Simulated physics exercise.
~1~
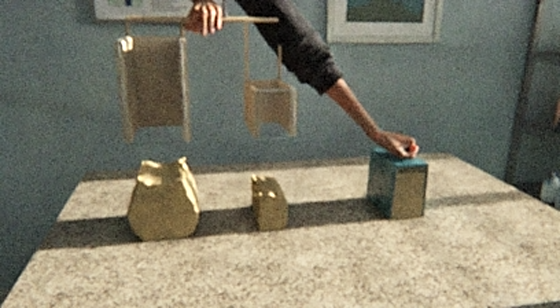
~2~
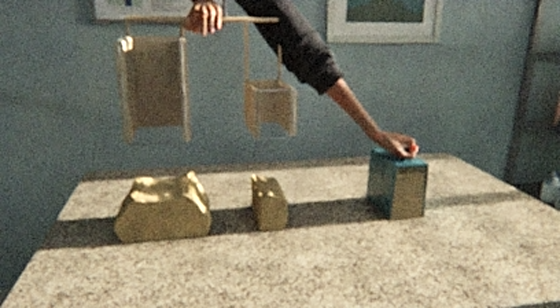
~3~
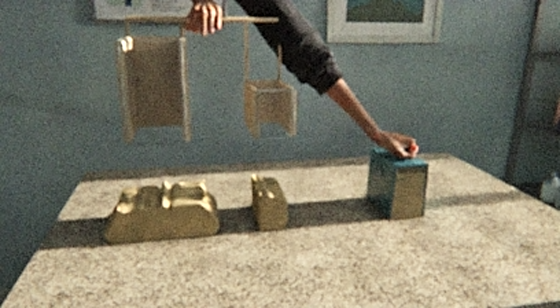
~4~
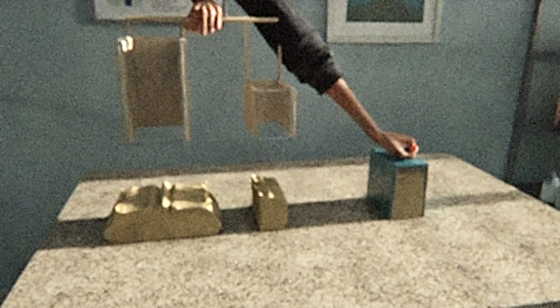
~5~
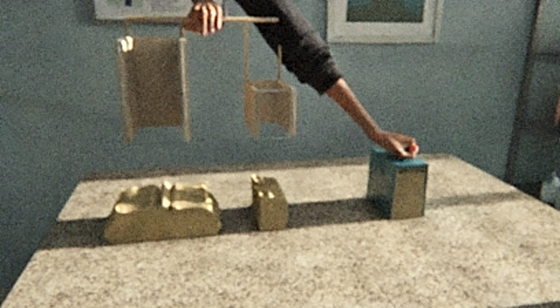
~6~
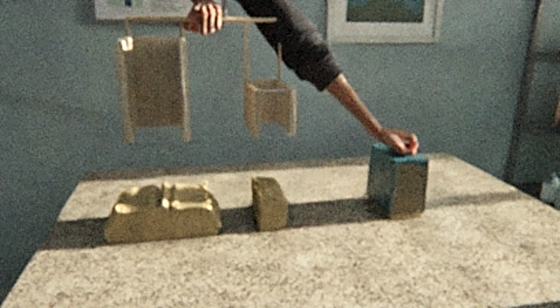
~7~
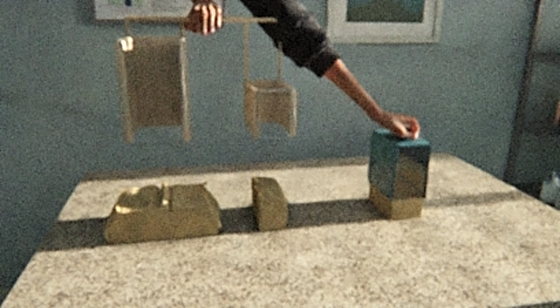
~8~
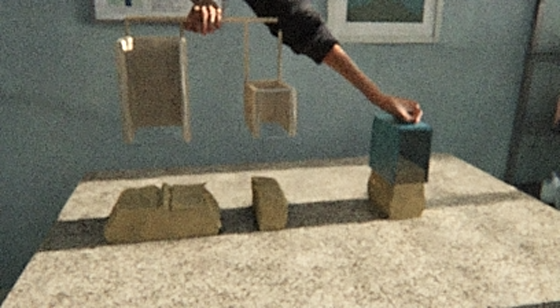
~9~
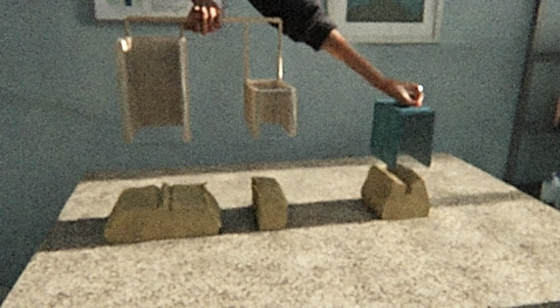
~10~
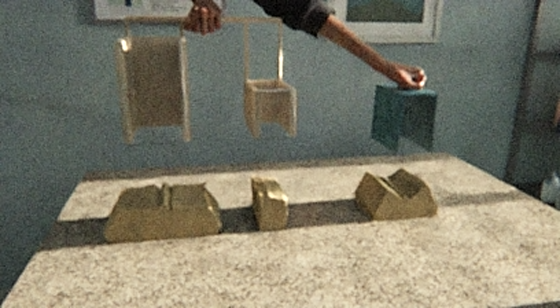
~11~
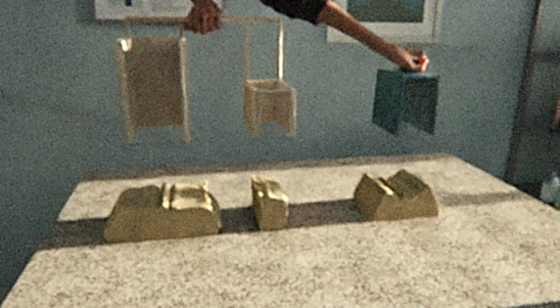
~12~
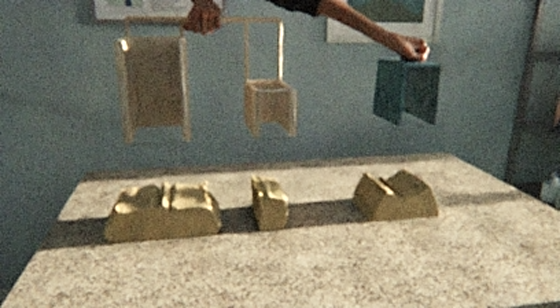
On a speckled tabletop, a hand lifts a blue-green tin off a sandy block, which slumps into a low, notched mound.
